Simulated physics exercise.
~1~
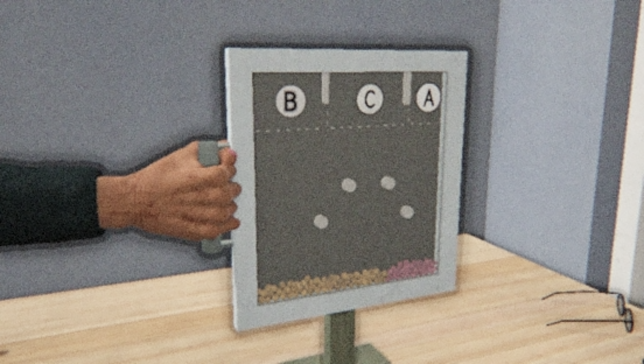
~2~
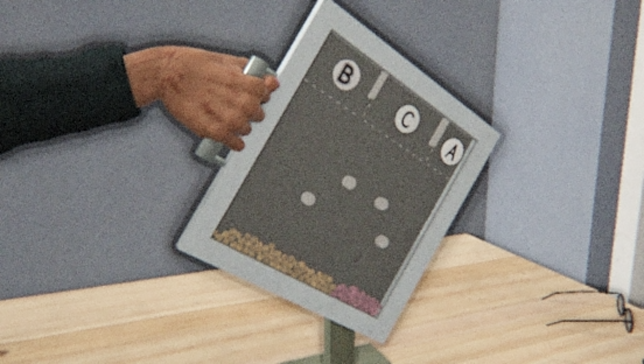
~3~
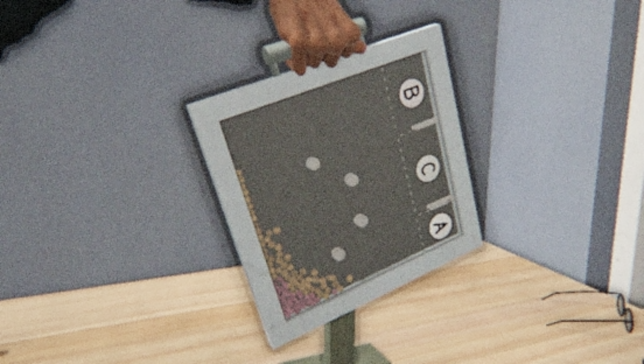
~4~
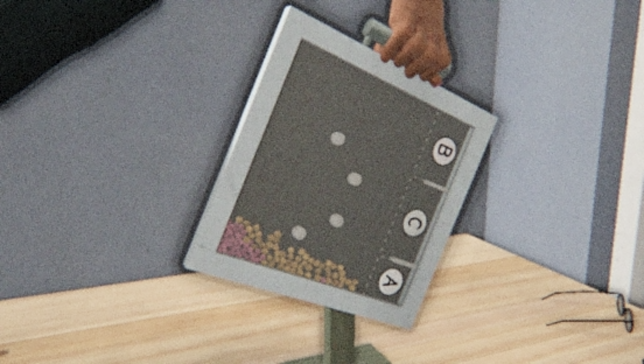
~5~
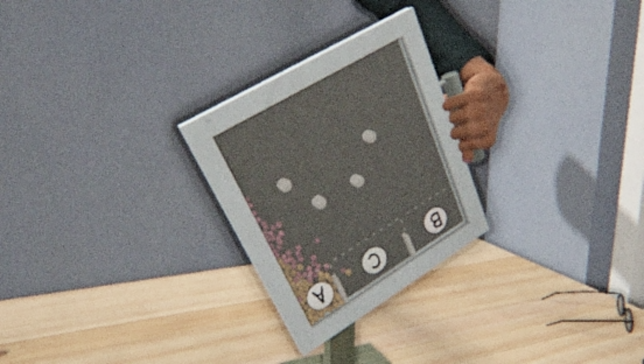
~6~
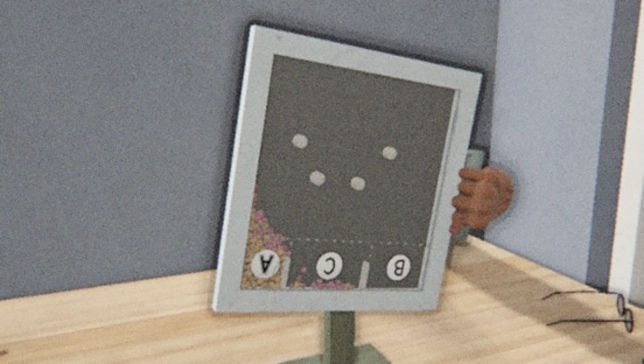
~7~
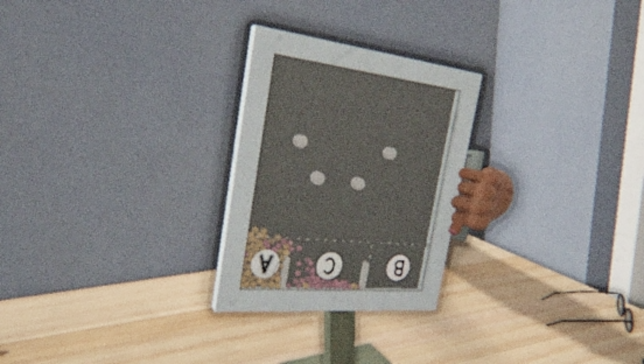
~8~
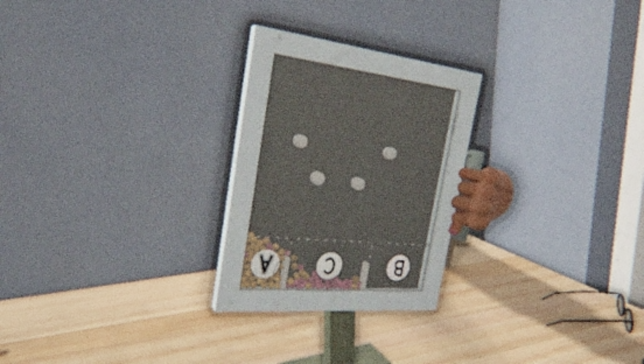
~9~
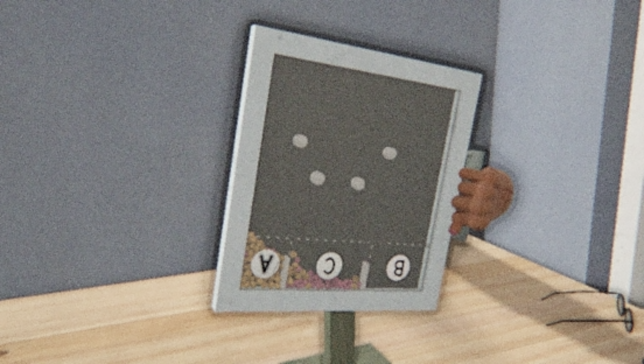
On a wooden tabletop, a hand turns a framed bead box clockwise past upside down, tan and pink beads settling in pockets A and C.
